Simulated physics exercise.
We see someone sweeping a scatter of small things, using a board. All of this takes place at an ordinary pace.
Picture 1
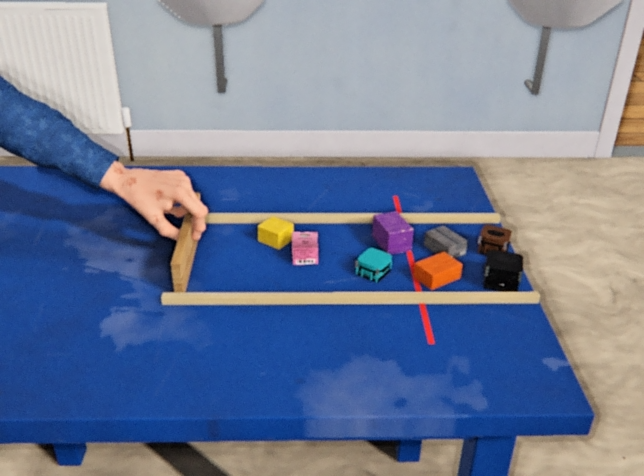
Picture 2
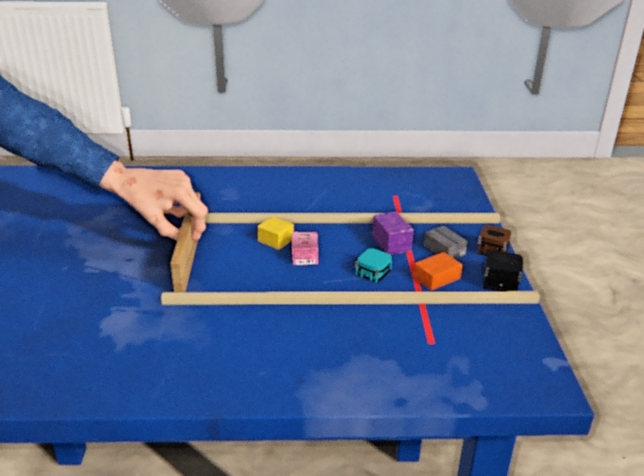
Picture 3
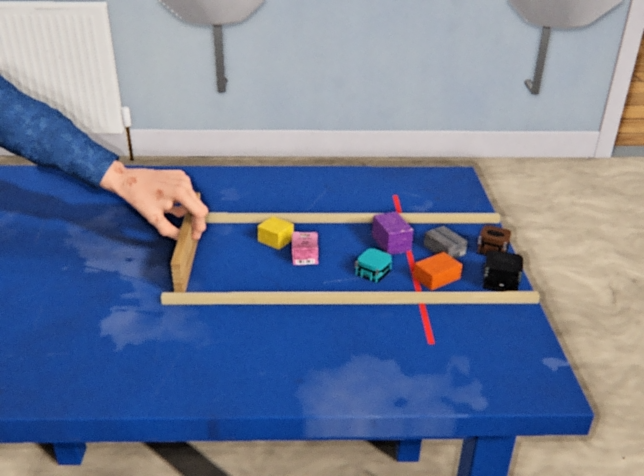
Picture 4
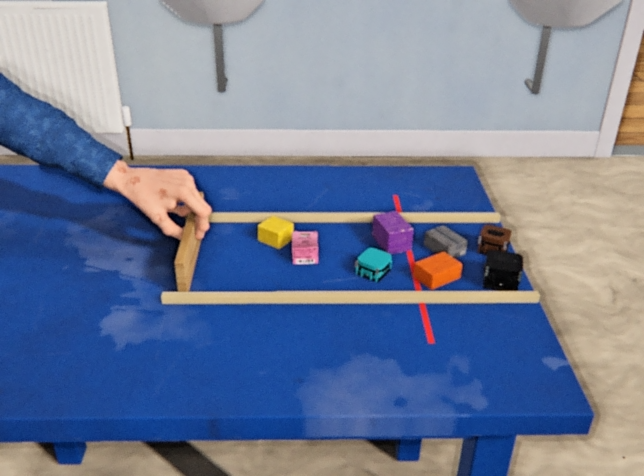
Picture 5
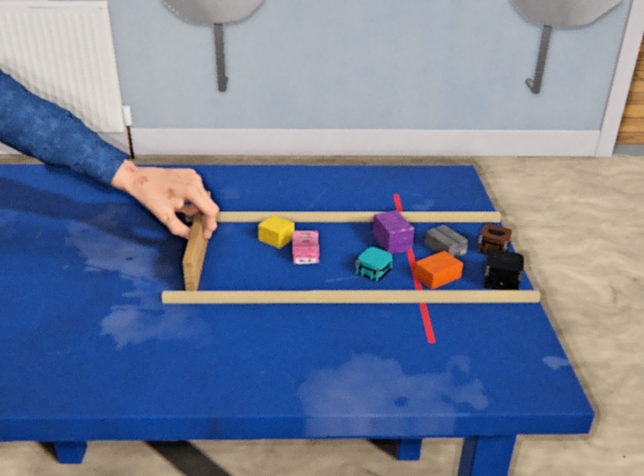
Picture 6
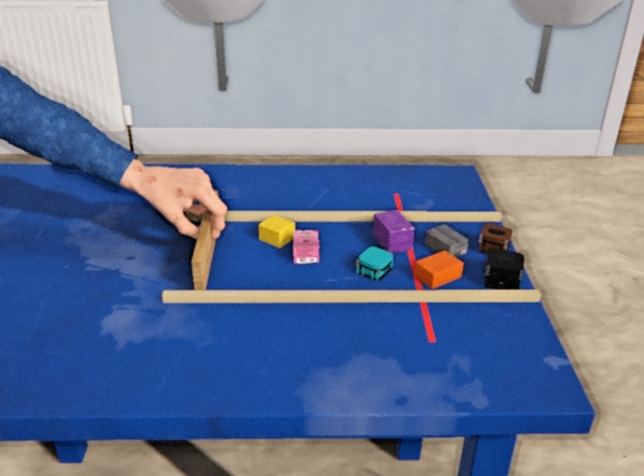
A bright blue table stands in a room with a pale blue wall and white radiator, seen from the front and slightly above. Between two wooden strips lie yellow, pink, turquoise, purple and orange blocks, with grey, brown and black ones at right, near a red tape line. A hand holding an upright board stays nearly still, then slides it slightly right, touching nothing, while the camera stays fixed.
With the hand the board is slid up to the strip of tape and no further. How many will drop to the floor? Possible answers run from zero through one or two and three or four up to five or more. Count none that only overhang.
The right answer is zero.
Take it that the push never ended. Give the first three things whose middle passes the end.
In order they are the brown case, the black case and the grey box.
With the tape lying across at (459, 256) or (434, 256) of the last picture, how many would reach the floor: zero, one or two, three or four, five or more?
In order: 3 or 4; just one or two.
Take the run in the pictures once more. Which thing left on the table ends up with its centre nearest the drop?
Brown case.
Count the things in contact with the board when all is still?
3 touch it.
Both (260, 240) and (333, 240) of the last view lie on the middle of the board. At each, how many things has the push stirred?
At the first spot the count is 1, and at the second it is 2.
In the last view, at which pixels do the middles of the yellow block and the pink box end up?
One is at about (419, 226), the other at about (424, 247).
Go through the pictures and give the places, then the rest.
In the first frame, brown case (494, 242); black case (503, 271); grey box (446, 243); board (188, 241); tape (411, 258).
In the second frame, black case (503, 272); orange block (438, 271).
In the third frame, grey box (445, 243); purple block (392, 233).
In the fourth frame, brown case (494, 242); pink box (305, 247).
In the fifth frame, black case (503, 271); turquoise case (375, 264).
In the sixth frame, brown case (495, 241); black case (504, 270); grey box (446, 242); board (207, 239); tape (412, 256).
A little later, none off yet; brown case at rest near (495, 241); black case at rest near (504, 270); grey box at rest near (446, 242).
Next, none off yet; brown case at rest near (495, 241); black case at rest near (504, 270); grey box moving near (456, 243).
When it is over, the number that fall off is zero.
